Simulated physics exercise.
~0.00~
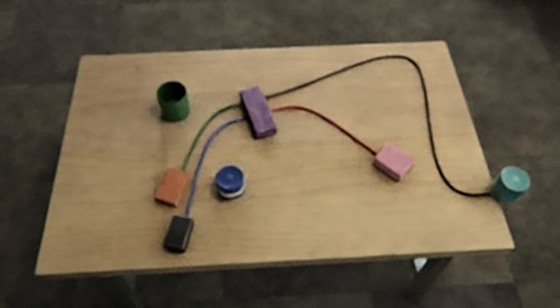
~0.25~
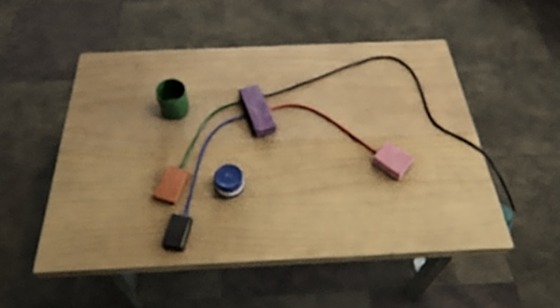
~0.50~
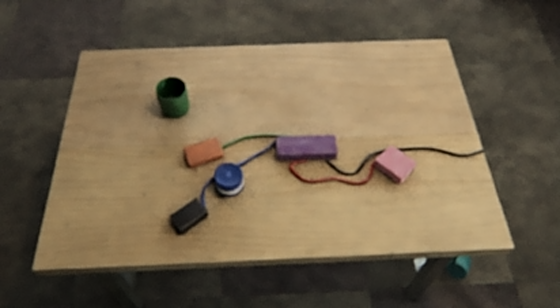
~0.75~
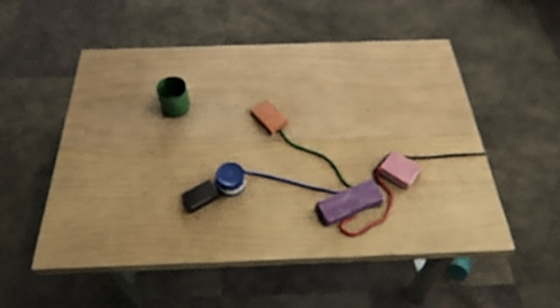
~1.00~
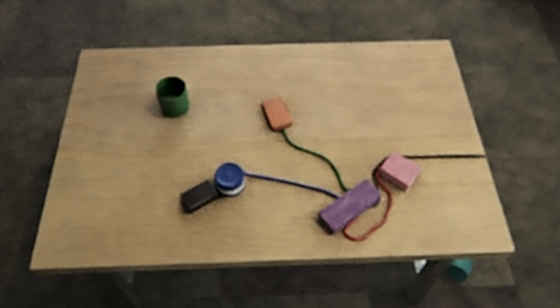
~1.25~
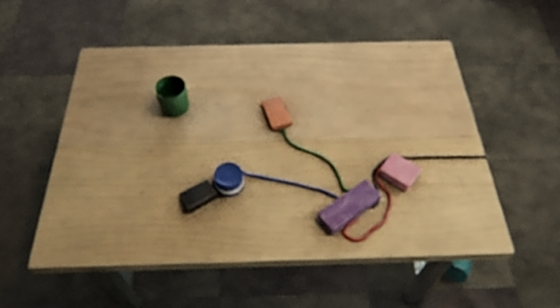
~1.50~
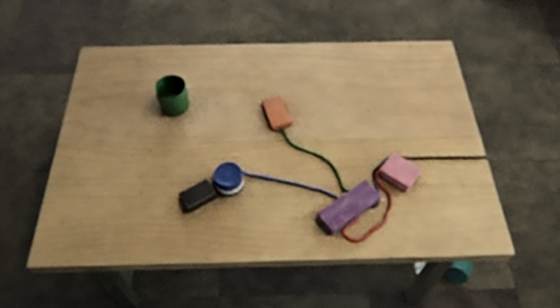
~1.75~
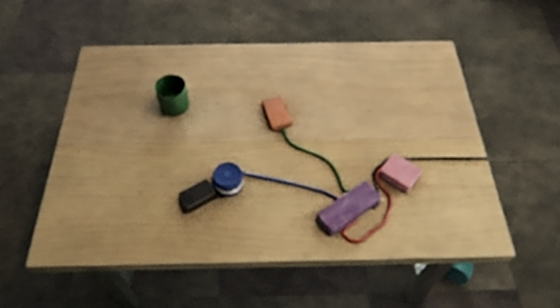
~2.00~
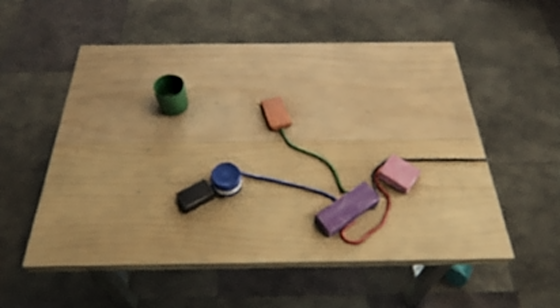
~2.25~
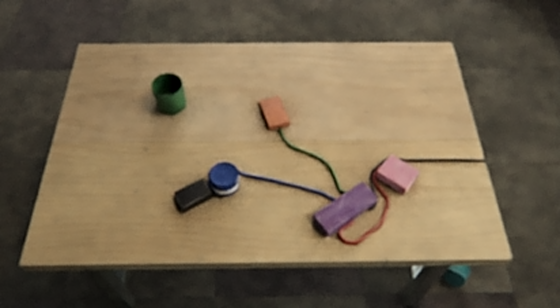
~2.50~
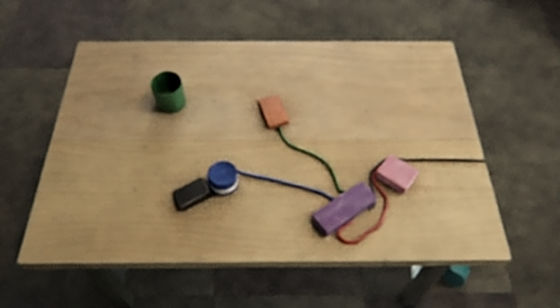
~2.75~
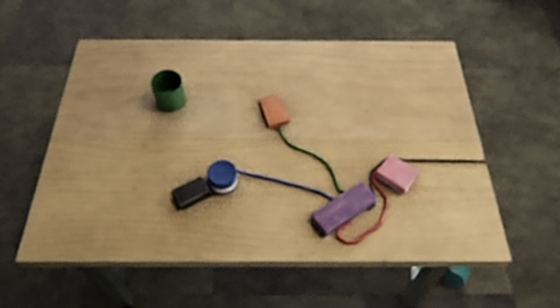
A teal speaker, cabled in black to a purple strip, sits at the right edge of a pale wooden desk seen from above, with a green cup at upper left, a blue tin near the middle, and orange, black and pink blocks on other cables. The speaker drops over the edge. The purple strip is dragged right and down, pulling the orange drive and black reader along. The drive swings up and right, the reader stops against the tin, and the pink charger barely shifts. Everything then rests, the speaker lying below the desk.
